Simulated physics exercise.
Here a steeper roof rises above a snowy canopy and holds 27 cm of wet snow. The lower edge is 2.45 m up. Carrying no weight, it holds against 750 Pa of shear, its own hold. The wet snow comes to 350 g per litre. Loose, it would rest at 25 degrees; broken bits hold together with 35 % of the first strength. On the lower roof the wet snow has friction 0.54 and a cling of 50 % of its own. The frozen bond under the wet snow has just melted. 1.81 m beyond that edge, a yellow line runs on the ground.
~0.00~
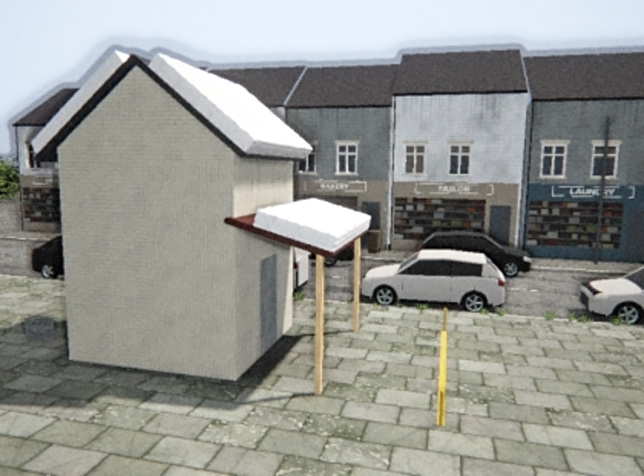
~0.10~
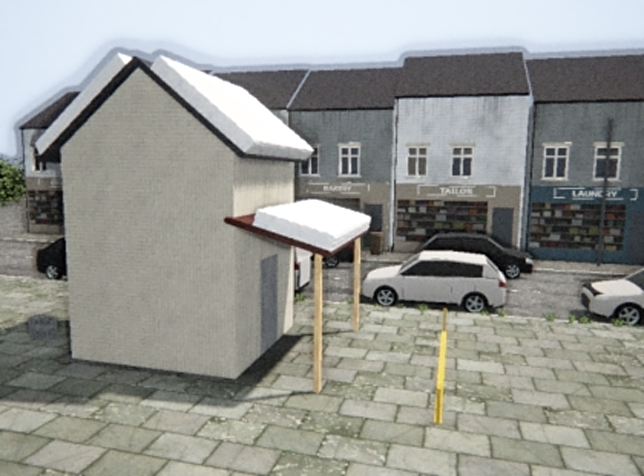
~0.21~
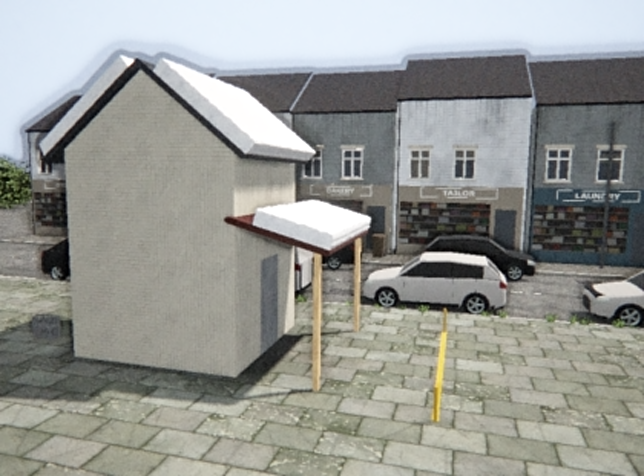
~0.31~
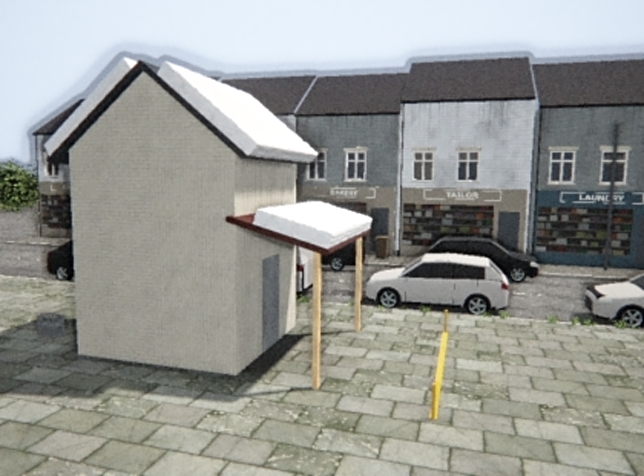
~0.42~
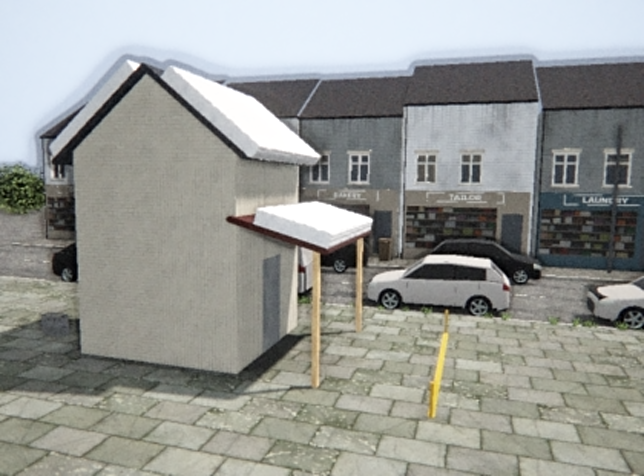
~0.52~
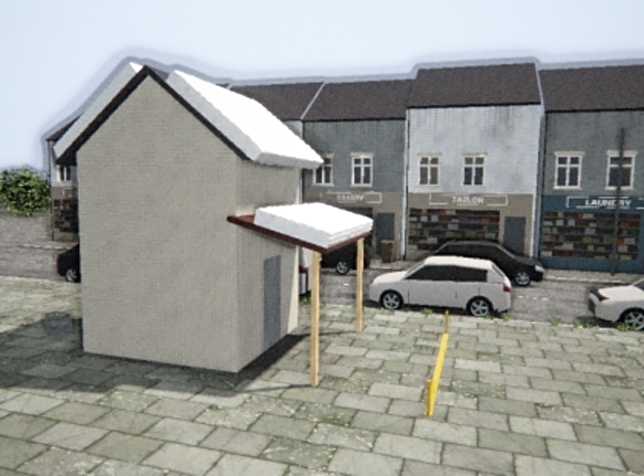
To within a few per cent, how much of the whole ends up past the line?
I would say 5 per cent of it.
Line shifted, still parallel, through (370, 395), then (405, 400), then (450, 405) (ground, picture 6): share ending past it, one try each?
Respectively 25, 12 and 2 percent would end past it.
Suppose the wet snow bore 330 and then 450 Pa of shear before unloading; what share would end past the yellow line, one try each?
Expect about 20 in a hundred, then about 16 in a hundred.
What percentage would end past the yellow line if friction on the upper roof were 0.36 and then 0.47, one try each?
20 %, then 12 %.
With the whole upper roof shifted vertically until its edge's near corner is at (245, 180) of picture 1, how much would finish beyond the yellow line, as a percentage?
0 per cent or so.
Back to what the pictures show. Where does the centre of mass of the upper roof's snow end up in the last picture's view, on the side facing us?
You'll find it around (355, 338).
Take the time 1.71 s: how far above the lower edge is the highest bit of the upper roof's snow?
1.8 m, roughly.
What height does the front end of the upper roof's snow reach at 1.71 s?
Somewhere around 2.8 metres, I'd say.
By 1.07 s, none is below the lower edge and 0 % is past the line.
By 1.71 s, none is below the lower edge and 0 % is past the line.
By 2.36 s, 13 % is below the lower edge and 0 % is past the line.
By 3.00 s, 42 % is below the lower edge and 2 % is past the line.
By 4.70 s, at the end, 54 % is below the lower edge and 5 % is past the line.
